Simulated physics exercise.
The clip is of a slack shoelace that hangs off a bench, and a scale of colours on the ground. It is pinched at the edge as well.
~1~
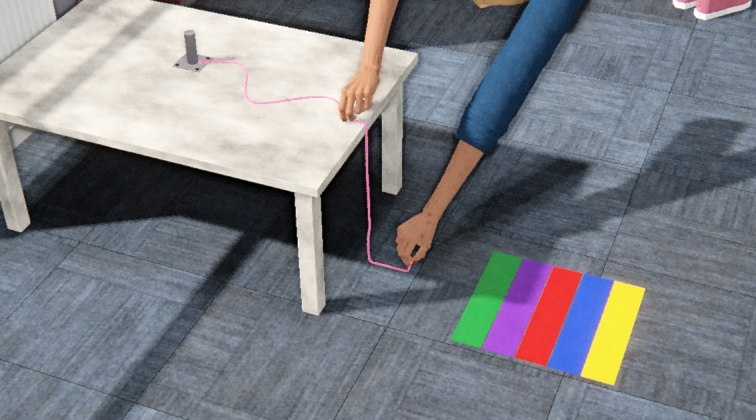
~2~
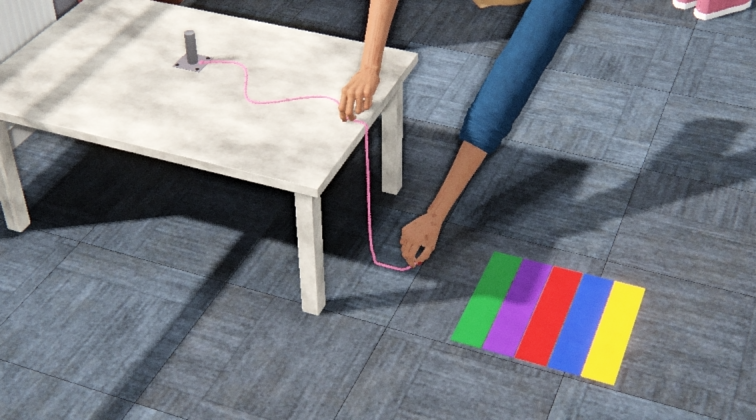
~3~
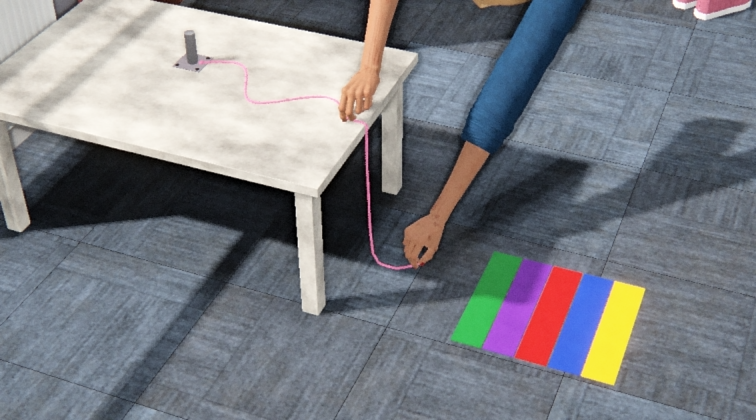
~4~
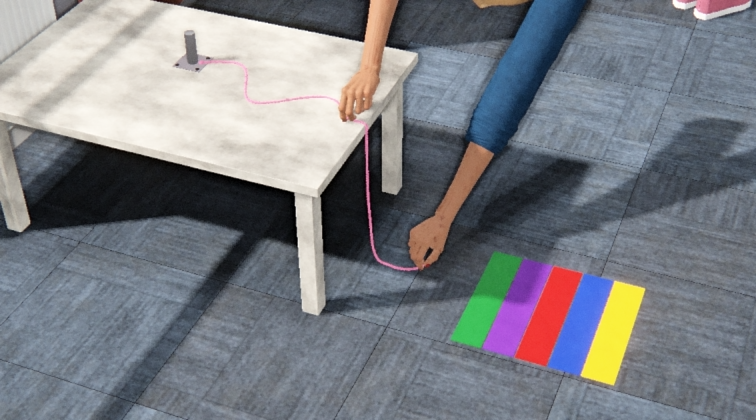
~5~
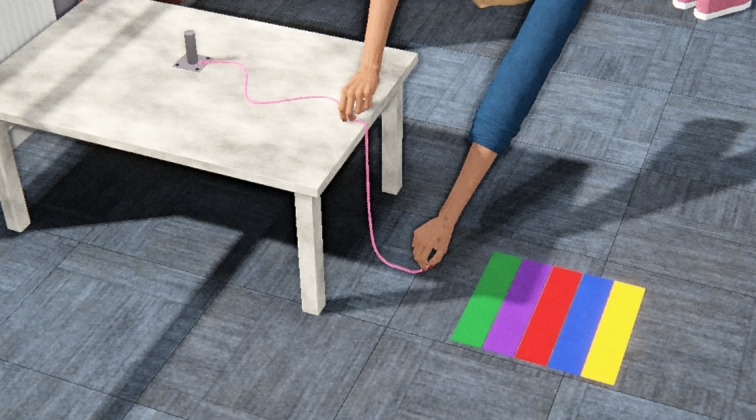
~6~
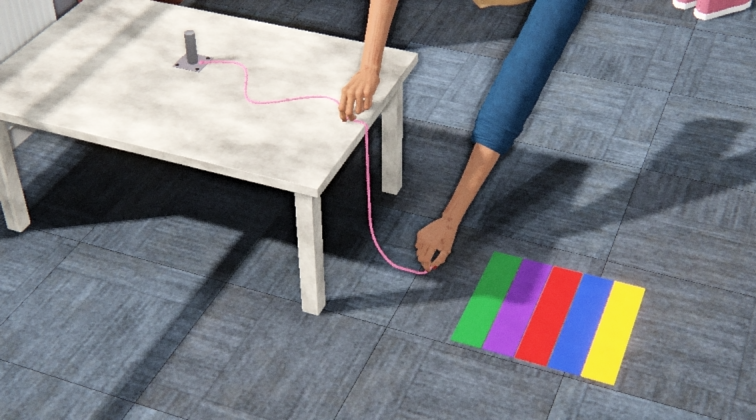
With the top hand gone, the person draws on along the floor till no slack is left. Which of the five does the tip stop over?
The end stops over the blue strip.
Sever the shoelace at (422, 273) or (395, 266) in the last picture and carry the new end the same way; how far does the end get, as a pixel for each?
Near (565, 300) and (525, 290).
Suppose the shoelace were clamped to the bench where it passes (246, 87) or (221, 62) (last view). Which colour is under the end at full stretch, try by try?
It would be red; blue.
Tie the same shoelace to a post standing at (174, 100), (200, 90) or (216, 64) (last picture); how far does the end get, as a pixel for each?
In that order: (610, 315), (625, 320) and (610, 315).
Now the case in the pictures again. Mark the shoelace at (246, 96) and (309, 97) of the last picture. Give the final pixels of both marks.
About (283, 92), and the other about (342, 112).
Soon after, end near (528, 293); over purple.
After that, end near (564, 302); over red.
At the stop, end near (583, 307); over blue. It gets as far as the blue strip.
